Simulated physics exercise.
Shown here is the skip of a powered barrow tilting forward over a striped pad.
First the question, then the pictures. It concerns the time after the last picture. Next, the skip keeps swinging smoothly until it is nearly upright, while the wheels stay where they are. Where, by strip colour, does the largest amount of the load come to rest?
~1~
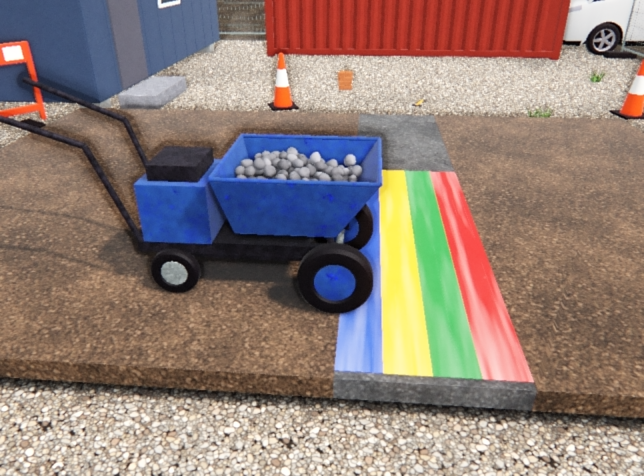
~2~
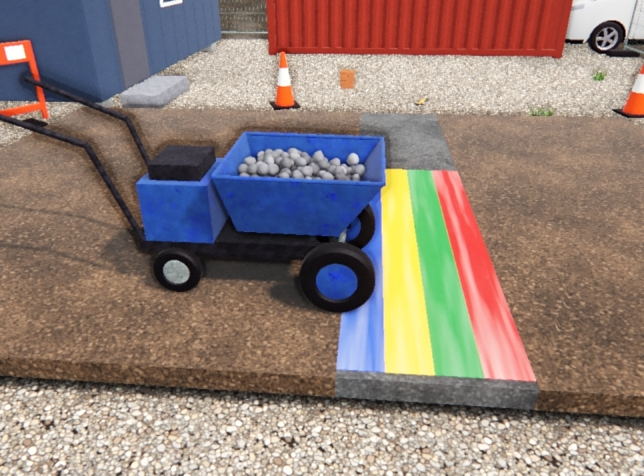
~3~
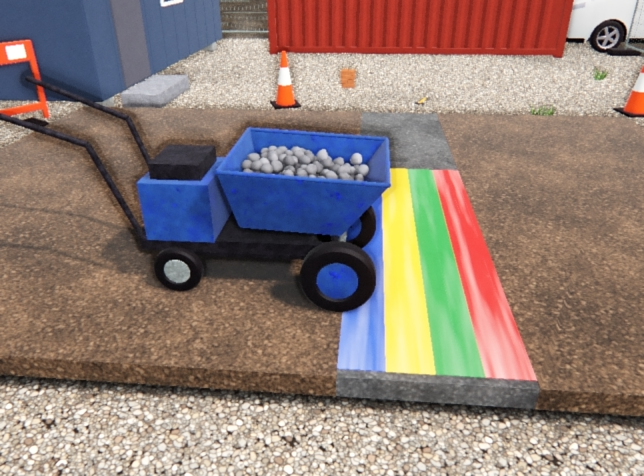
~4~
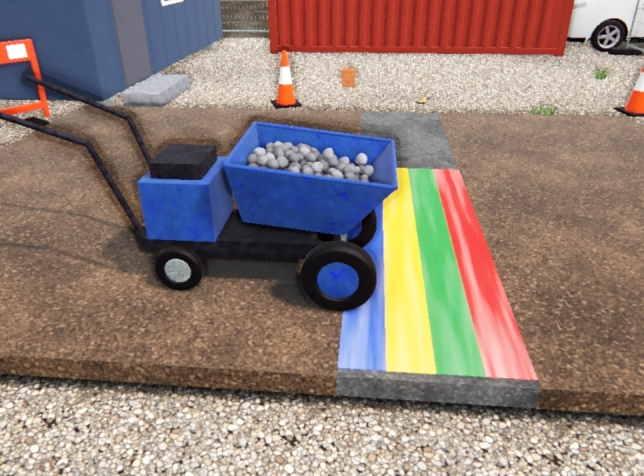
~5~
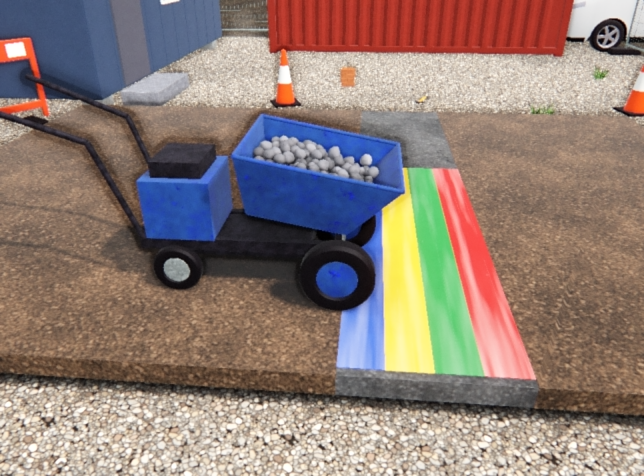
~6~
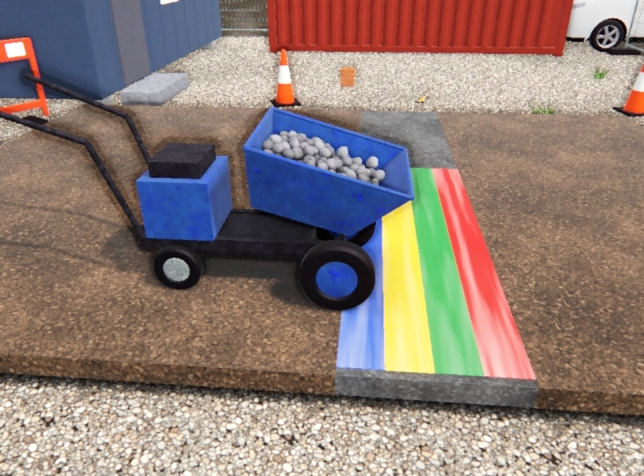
On the red strip.
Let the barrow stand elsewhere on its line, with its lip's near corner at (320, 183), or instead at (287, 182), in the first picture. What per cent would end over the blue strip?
Roughly 0 per cent, and 10 per cent.
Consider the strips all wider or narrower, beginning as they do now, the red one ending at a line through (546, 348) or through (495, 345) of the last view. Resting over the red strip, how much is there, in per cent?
I'd say about 30 % for the first and about 30 % for the second.
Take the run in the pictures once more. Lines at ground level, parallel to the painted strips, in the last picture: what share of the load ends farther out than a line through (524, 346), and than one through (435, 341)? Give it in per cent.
Near 20 % and near 80 %, in that order.
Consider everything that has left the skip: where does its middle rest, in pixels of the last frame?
Centre at rest, last view: Approx. (486, 274).
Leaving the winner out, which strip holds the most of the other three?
Rank two: The green one.
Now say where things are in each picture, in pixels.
In the first picture, lip of the skip at (380, 185), level; top of the load at (283, 175), round cobbles; blue strip at (360, 336); yellow strip at (405, 339); green strip at (451, 341); red strip at (497, 344).
In the second picture, lip of the skip at (384, 185), level; top of the load at (286, 173).
In the third picture, lip of the skip at (389, 186), tipped barely; top of the load at (288, 161).
In the fourth picture, lip of the skip at (396, 188), tipped a little; top of the load at (282, 163).
In the fifth picture, lip of the skip at (403, 192), tipped a little; top of the load at (288, 158).
In the sixth picture, lip of the skip at (412, 198), tipped clearly; top of the load at (294, 155); blue strip at (362, 333); yellow strip at (407, 336); green strip at (453, 338); red strip at (499, 341).
Soon, skip tipped steeply; all in the skip.
A while on, skip tipped right over; most in the skip; a small part over the green strip; a small part over the red strip; a stray few off the paint.
Towards the end, skip tipped right over; about a quarter in the skip; a stray few over the yellow strip; a small part over the green strip; about a third over the red strip; about a quarter off the paint.
Finally, skip tipped right over; about a quarter in the skip; none over the blue strip; a stray few over the yellow strip; a small part over the green strip; about a third over the red strip; about a quarter off the paint.
